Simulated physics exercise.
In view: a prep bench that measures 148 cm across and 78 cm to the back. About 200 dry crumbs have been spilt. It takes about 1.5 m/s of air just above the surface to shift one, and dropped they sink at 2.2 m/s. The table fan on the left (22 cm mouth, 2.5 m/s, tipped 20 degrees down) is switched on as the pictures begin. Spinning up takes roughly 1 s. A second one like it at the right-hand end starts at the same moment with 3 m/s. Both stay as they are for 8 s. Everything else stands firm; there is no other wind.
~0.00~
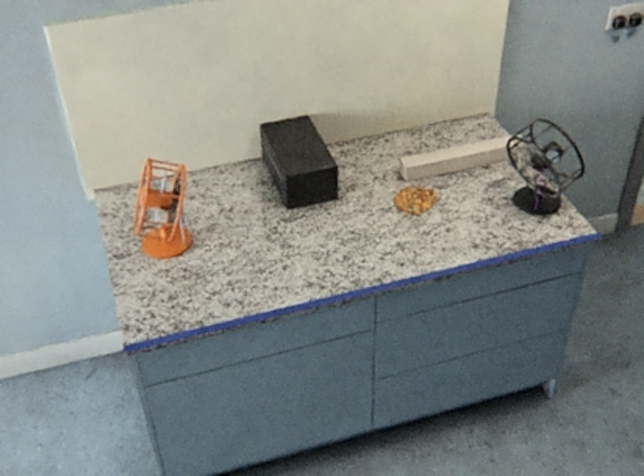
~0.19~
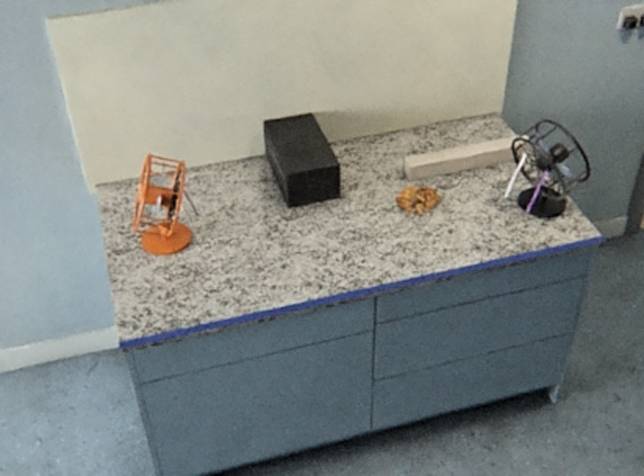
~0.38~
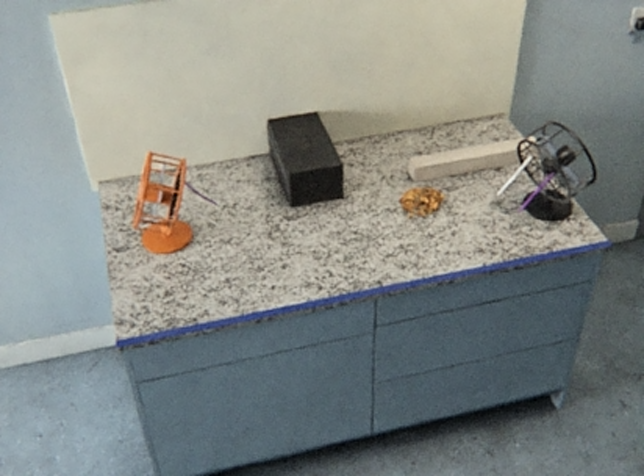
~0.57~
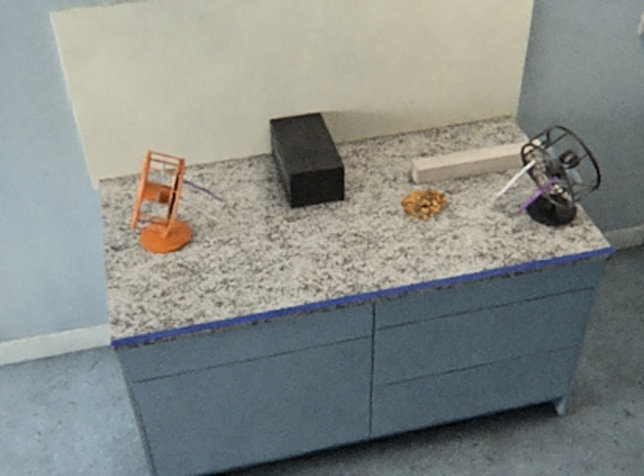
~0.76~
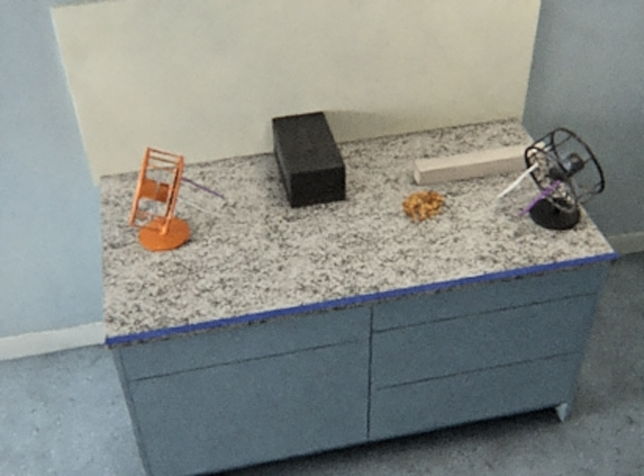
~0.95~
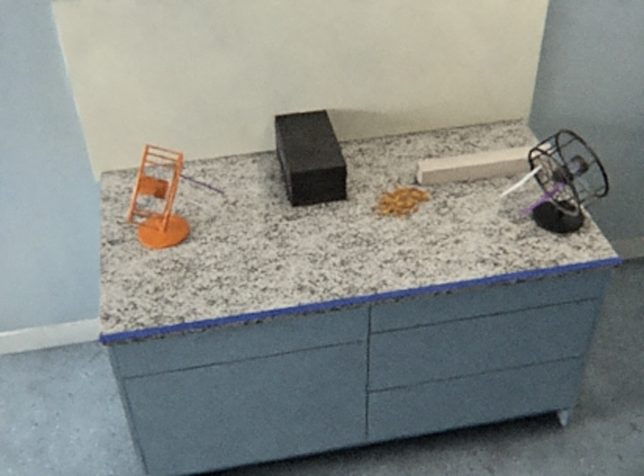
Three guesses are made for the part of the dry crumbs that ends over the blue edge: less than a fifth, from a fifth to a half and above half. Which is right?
Of the dry crumbs, less than a fifth end over the blue edge.
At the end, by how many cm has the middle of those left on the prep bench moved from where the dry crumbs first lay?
Roughly 40 cm.
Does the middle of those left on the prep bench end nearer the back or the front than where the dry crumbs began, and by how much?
Towards the back, some 30 cm.
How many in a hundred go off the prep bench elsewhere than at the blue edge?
Near 0 %.
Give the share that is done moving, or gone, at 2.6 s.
Near 30 %.
After 1.6 s, 0 % are over the blue edge; the middle of those left on the top is near (339, 161); 16 % are gone or lie where they will stay.
After 2.6 s, 0 % are over the blue edge; the middle of those left on the top is near (337, 161); 32 % are gone or lie where they will stay.
After 4.4 s, 0 % are over the blue edge; the middle of those left on the top is near (336, 160); 39 % are gone or lie where they will stay.
After 8.0 s, at the end, 0 % are over the blue edge; the middle of those left on the top is near (336, 160).
